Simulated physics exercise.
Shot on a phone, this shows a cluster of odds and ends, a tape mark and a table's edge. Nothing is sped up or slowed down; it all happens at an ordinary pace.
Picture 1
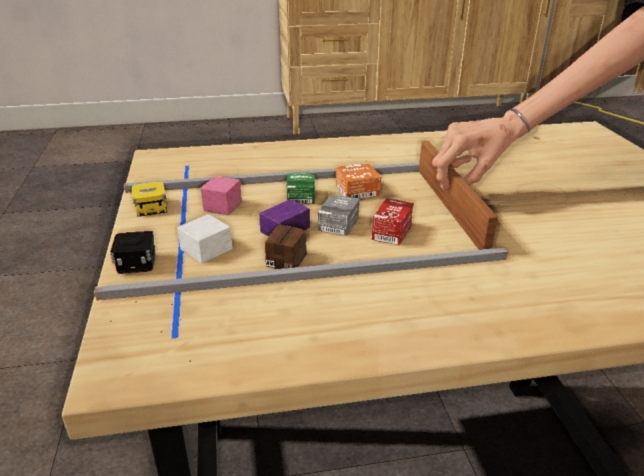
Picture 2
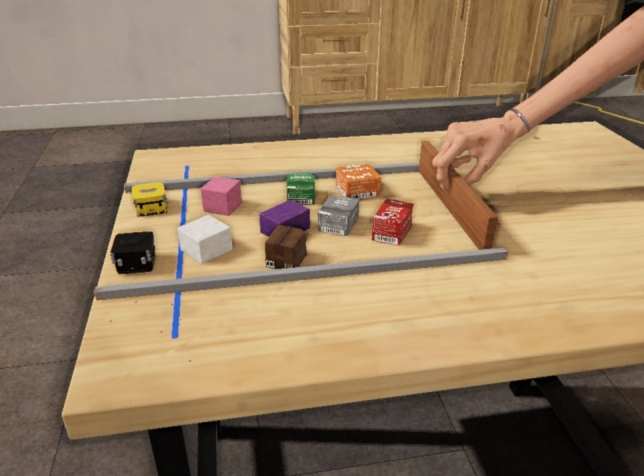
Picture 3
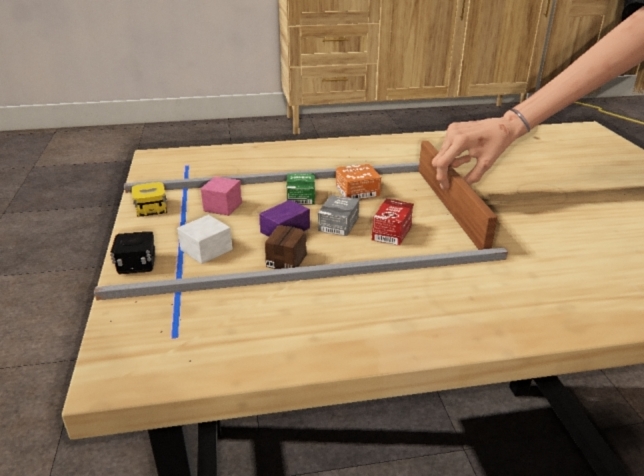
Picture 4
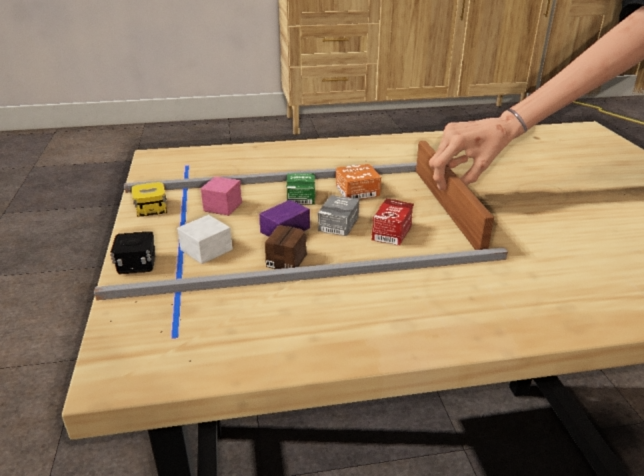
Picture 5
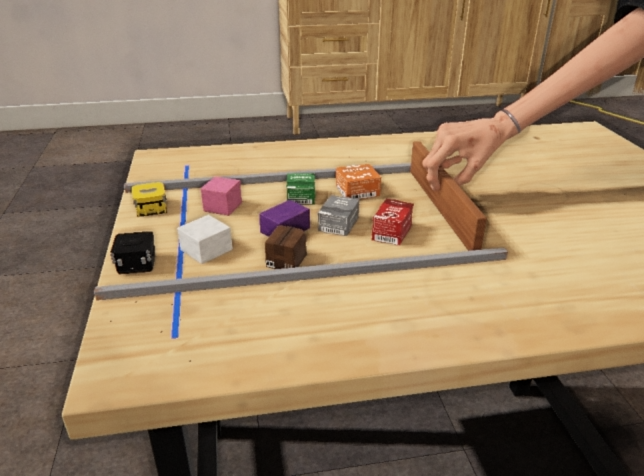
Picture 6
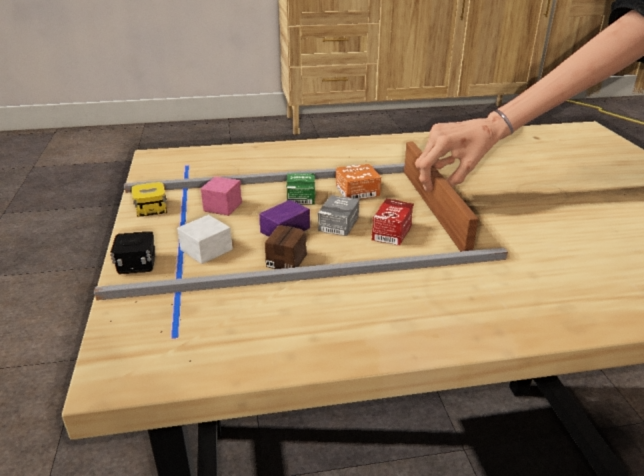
On a wooden table, a hand holding still, then sliding a wooden board slightly left between grey rails toward motionless coloured blocks.
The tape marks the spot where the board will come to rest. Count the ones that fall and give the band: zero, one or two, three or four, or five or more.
Three or four drops.
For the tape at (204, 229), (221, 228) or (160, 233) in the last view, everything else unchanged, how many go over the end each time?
1, 1, 5.
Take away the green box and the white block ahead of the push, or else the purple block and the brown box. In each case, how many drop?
Result: 1 in the first case, with 3 in the second.
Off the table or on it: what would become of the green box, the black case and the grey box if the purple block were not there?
So: The green box does not drop, the black case goes down, the grey box does not drop.
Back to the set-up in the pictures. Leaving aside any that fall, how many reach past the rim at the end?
Overhanging ones - 2.
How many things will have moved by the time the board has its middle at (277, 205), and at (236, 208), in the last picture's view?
Counts: 7 and 10.
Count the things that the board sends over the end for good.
3.
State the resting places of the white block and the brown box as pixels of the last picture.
Listed in order, first is (111, 249) and the other is (125, 269).
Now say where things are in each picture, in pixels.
In the first frame, black case (135, 253); yellow case (150, 199); white block (205, 239); board (452, 191); tape (182, 231).
In the second frame, yellow case (150, 199); purple block (285, 221).
In the third frame, white block (205, 239); grey box (339, 215).
In the fourth frame, black case (135, 253); pink block (222, 196).
In the fifth frame, yellow case (150, 199); green box (301, 189).
In the sixth frame, black case (135, 253); yellow case (150, 199); white block (205, 239); board (435, 192); tape (182, 231).
Soon after, none off yet; black case at rest near (135, 253); yellow case at rest near (150, 199); white block at rest near (205, 239).
At rest, the number that fall off is three or four; fallen, pink block, yellow case and black case.
